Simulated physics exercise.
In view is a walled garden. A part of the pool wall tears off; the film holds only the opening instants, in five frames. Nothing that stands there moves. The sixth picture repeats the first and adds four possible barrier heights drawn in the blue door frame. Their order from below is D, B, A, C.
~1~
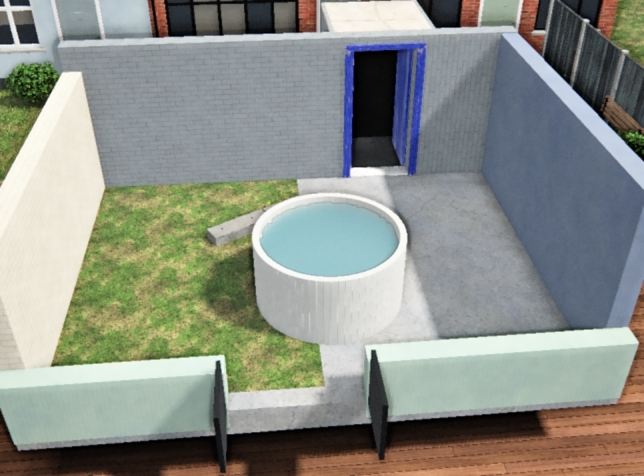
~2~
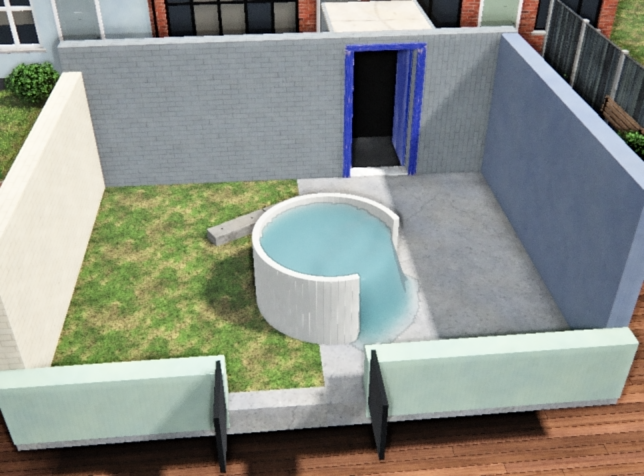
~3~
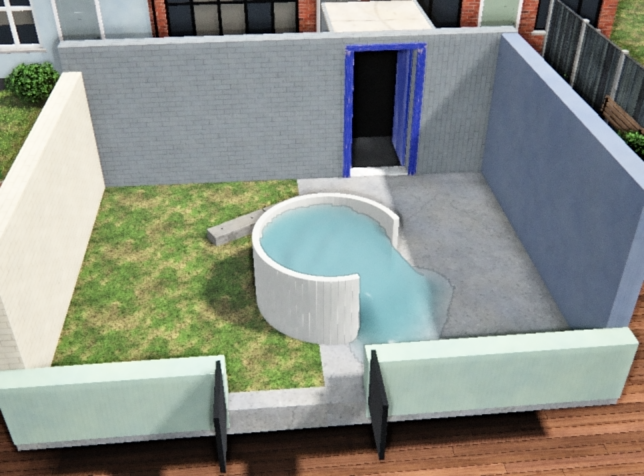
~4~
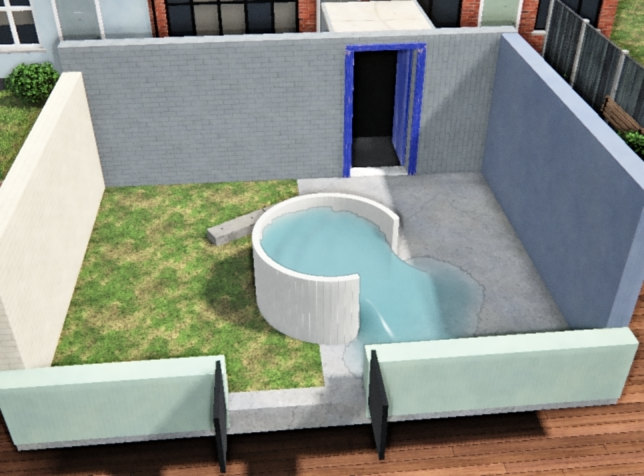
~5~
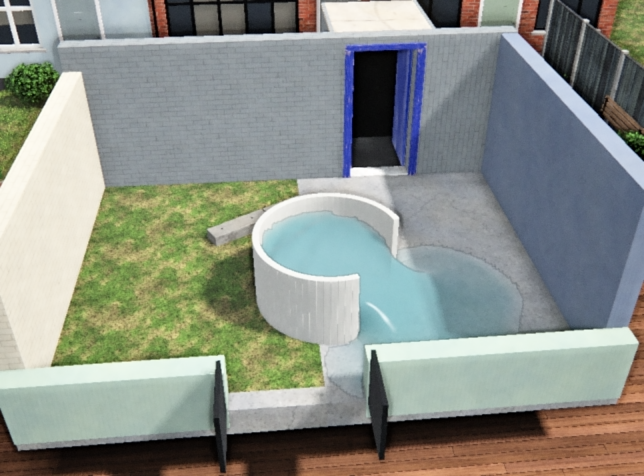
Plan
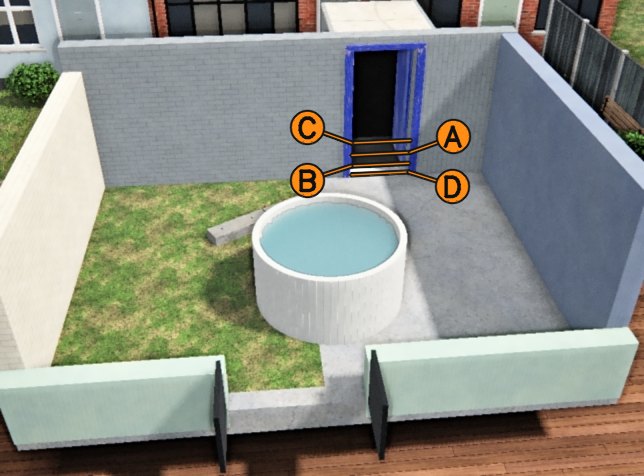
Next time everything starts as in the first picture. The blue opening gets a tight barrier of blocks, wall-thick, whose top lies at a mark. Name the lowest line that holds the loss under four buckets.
It is B.
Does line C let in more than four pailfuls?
No.
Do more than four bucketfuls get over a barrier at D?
Yes, that goes wrong.
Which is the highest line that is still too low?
Here it is line D.
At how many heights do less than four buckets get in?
Three of the four.
On the marked copy, A at (380, 153); B at (380, 164); C at (381, 141); D at (379, 173); from the bottom up D, B, A, C.
Choosing A, nothing gets over.
Choosing B, a splash gets over, under a bucket.
Choosing C, nothing gets over.
Choosing D, some 15 bucketfuls get in.
